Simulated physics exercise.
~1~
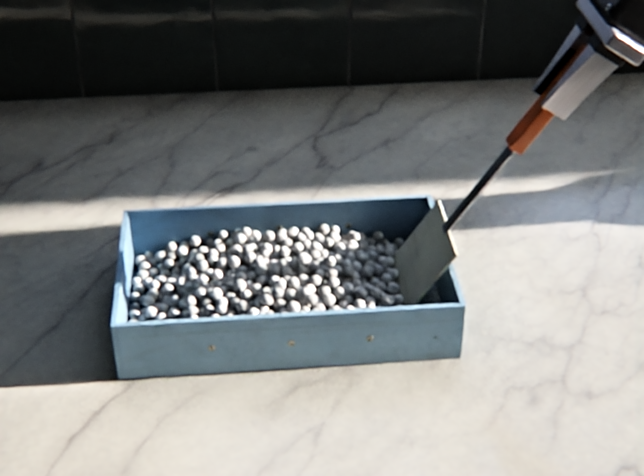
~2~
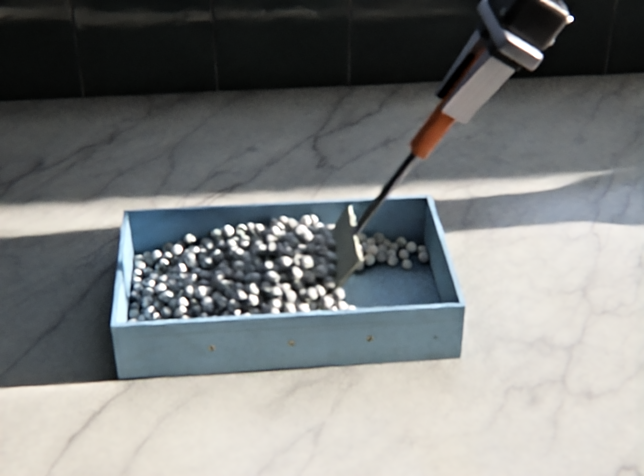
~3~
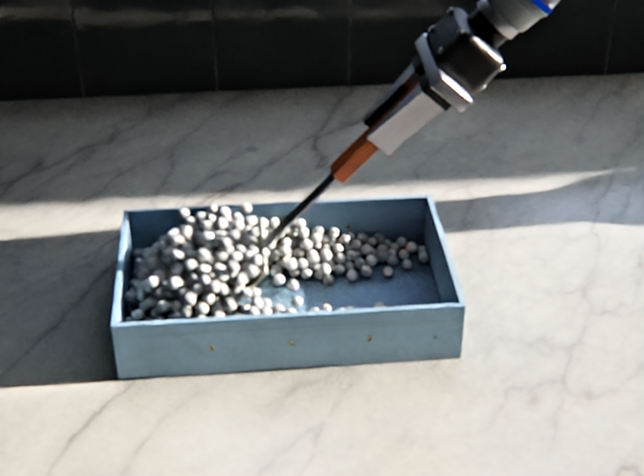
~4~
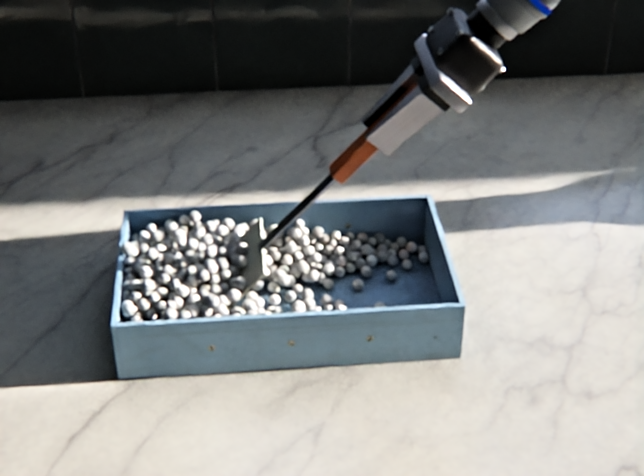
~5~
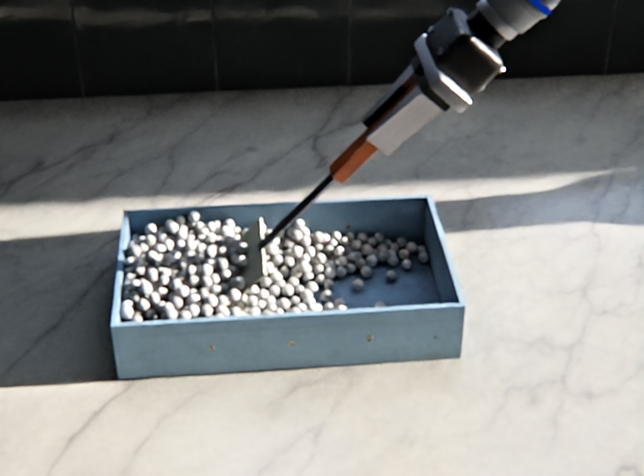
On a marble counter, a robot-held turner pushes grey beads leftward in a blue tray, heaping them before they settle around the resting blade.
